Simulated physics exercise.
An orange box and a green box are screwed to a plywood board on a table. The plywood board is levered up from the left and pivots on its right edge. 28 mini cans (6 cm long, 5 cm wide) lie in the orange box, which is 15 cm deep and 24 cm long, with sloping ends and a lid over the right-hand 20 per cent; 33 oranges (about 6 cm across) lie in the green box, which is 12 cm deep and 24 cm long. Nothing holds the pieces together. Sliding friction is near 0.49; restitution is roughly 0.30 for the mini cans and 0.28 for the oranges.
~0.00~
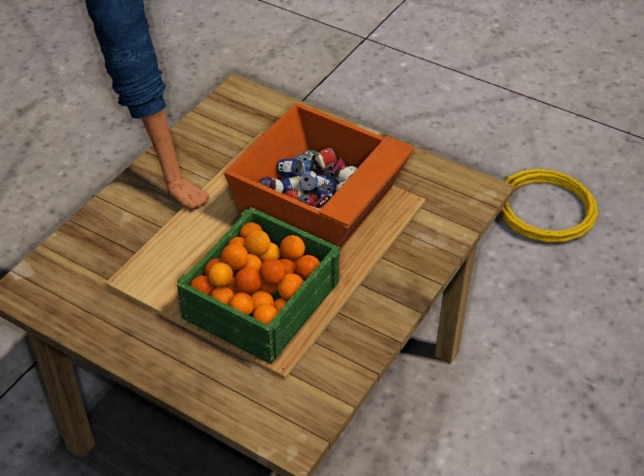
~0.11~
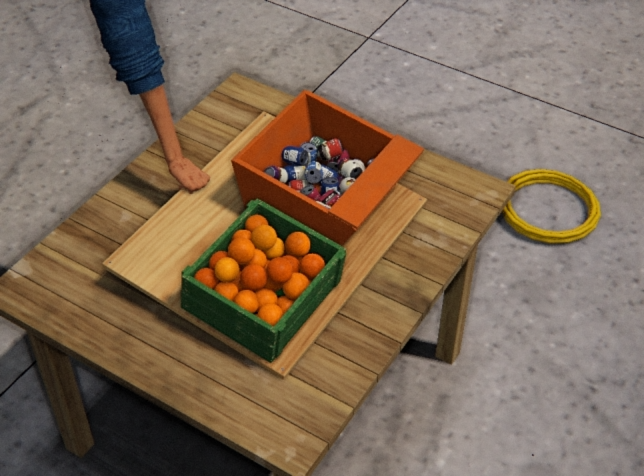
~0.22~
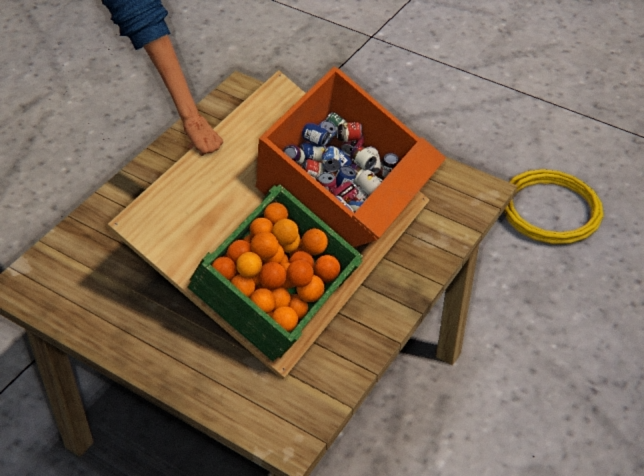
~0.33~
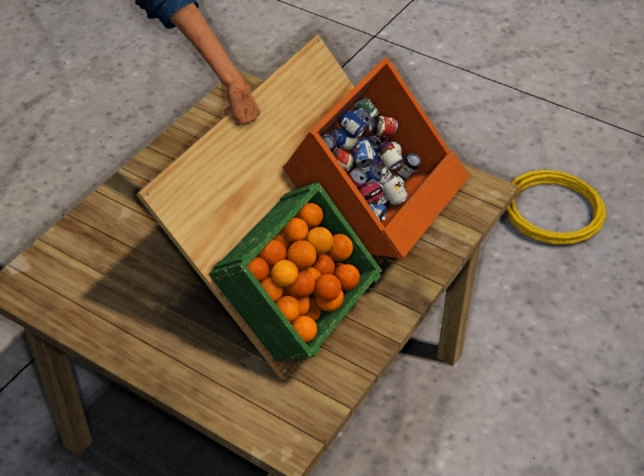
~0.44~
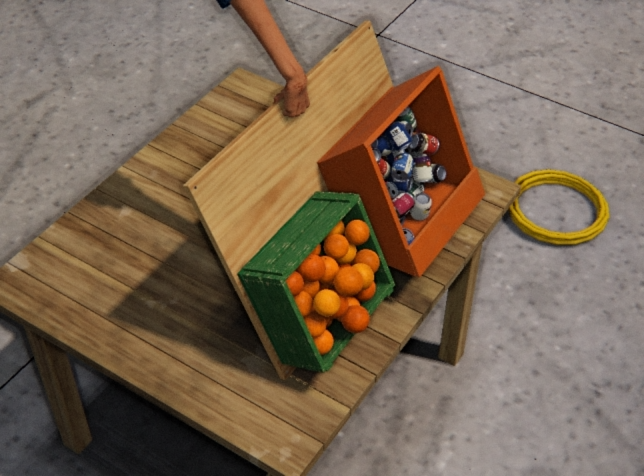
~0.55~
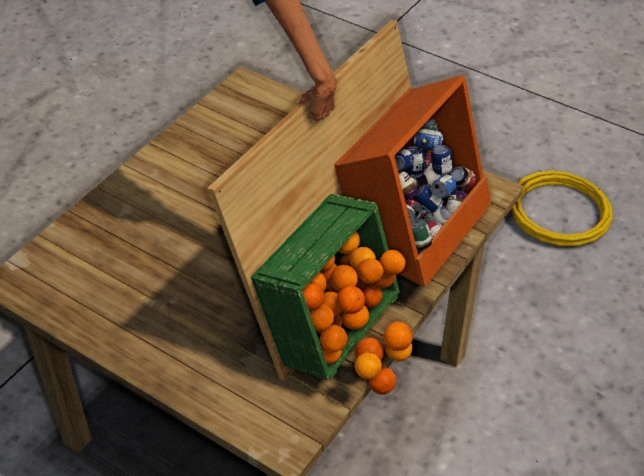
The clip shows a hand at the left edge of a board on a wooden table as the board tilts up steeply, carrying a green box of oranges and an orange box of small cans, before several oranges tumble out.
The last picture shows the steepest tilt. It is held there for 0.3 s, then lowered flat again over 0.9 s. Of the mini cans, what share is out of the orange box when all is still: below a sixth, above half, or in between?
Out of the orange box go between a sixth and a half of the mini cans.
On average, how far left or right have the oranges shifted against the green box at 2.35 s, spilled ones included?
Some 42 cm rightwards.
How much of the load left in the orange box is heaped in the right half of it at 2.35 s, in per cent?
Roughly 70 in a hundred.
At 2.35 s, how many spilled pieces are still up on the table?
About 0.
After 0.84 s, tilt 73°; the orange box is down by 6 of 28 and the green box is down by 13 of 33.
After 1.20 s, tilt 48°; the orange box is down by 7 of 28 and the green box is down by 14 of 33.
After 1.70 s, tilt 1°; the orange box is down by 7 of 28 and the green box is down by 14 of 33.
When it is over (at 2.35 s), the orange box is down by 7 of 28 and the green box is down by 14 of 33. Asked share, 7 of 28, 25 per cent.
